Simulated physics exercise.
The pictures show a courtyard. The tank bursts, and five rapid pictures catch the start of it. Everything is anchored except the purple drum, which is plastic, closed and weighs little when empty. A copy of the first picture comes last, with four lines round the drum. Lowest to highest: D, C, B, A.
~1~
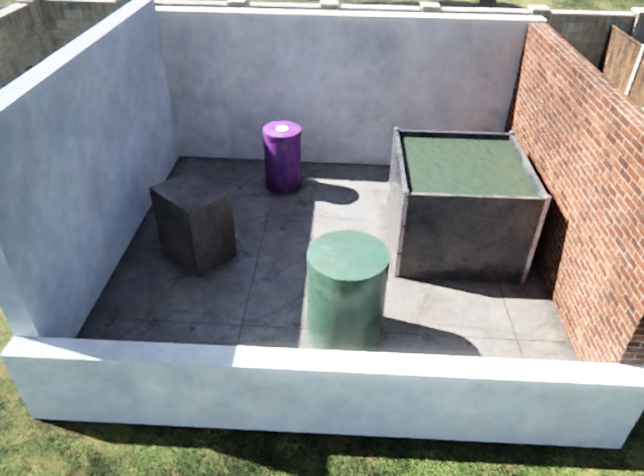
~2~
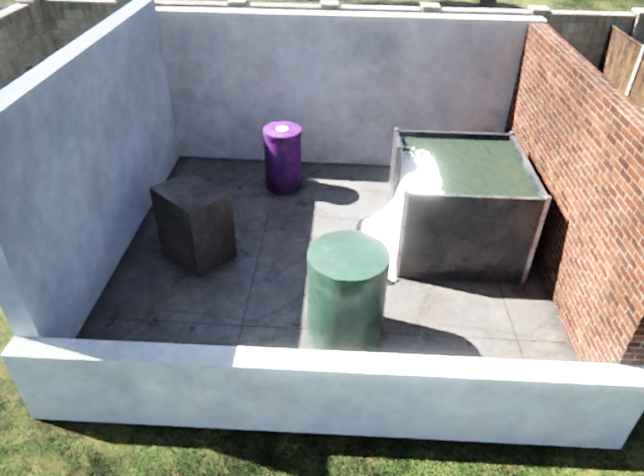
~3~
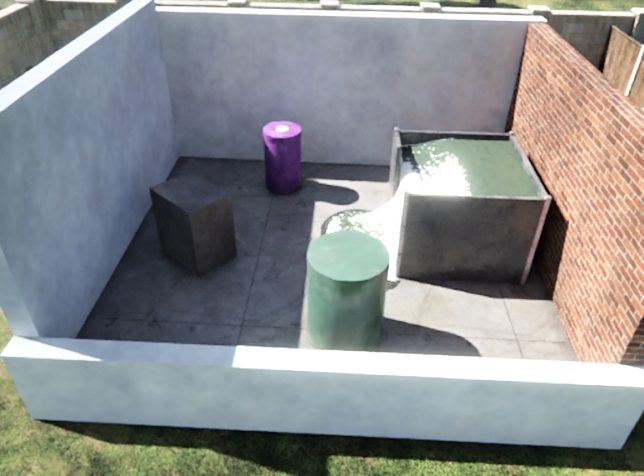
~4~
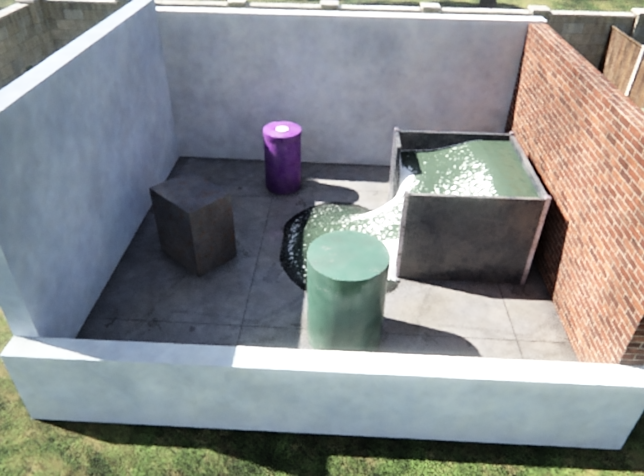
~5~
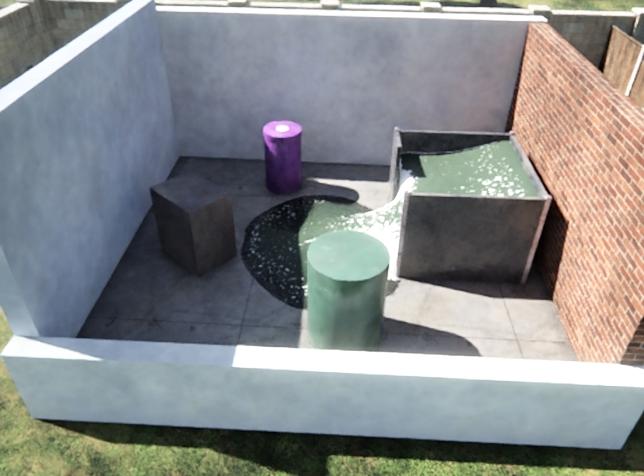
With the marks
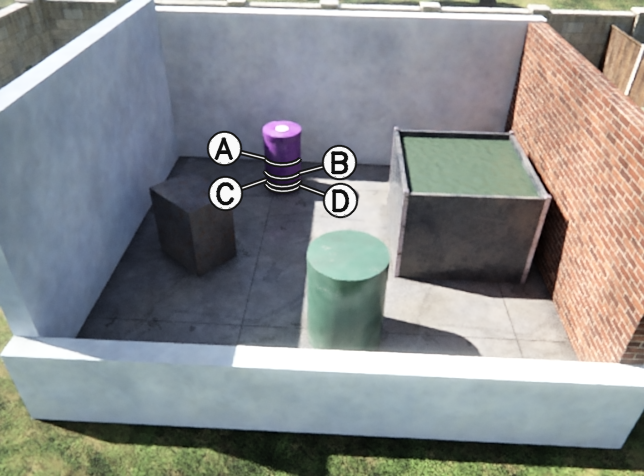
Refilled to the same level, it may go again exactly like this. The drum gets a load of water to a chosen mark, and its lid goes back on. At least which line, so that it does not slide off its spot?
I would pick mark B.
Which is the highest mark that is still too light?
C.
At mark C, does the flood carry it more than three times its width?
No.
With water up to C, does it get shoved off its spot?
Yes, that goes wrong.
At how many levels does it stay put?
Two of the four.
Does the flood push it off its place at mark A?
No, not at all.
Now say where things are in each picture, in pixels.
In the first picture, lid of the purple drum at (281, 129); tank full, its middle at (463, 166).
In the second picture, water covers 3 % of the ground, mostly out of sight from here.
In the third picture, water covers 7 % of the ground, mostly out of sight from here.
In the fourth picture, 12 % of the ground wet, in view closest to the drum at (290, 226).
In the fifth picture, lid of the purple drum at (282, 129); 18 % of the ground wet, in view closest to the drum at (304, 199).
On the marked copy, A at (280, 164); B at (281, 178); C at (281, 186); D at (281, 191); from the bottom up D, C, B, A.
With A, it does not move.
With B, it shifts by a finger or two and stays.
With C, it is pushed about twice its own width away.
With D, it is pushed about 3 times its own width away.
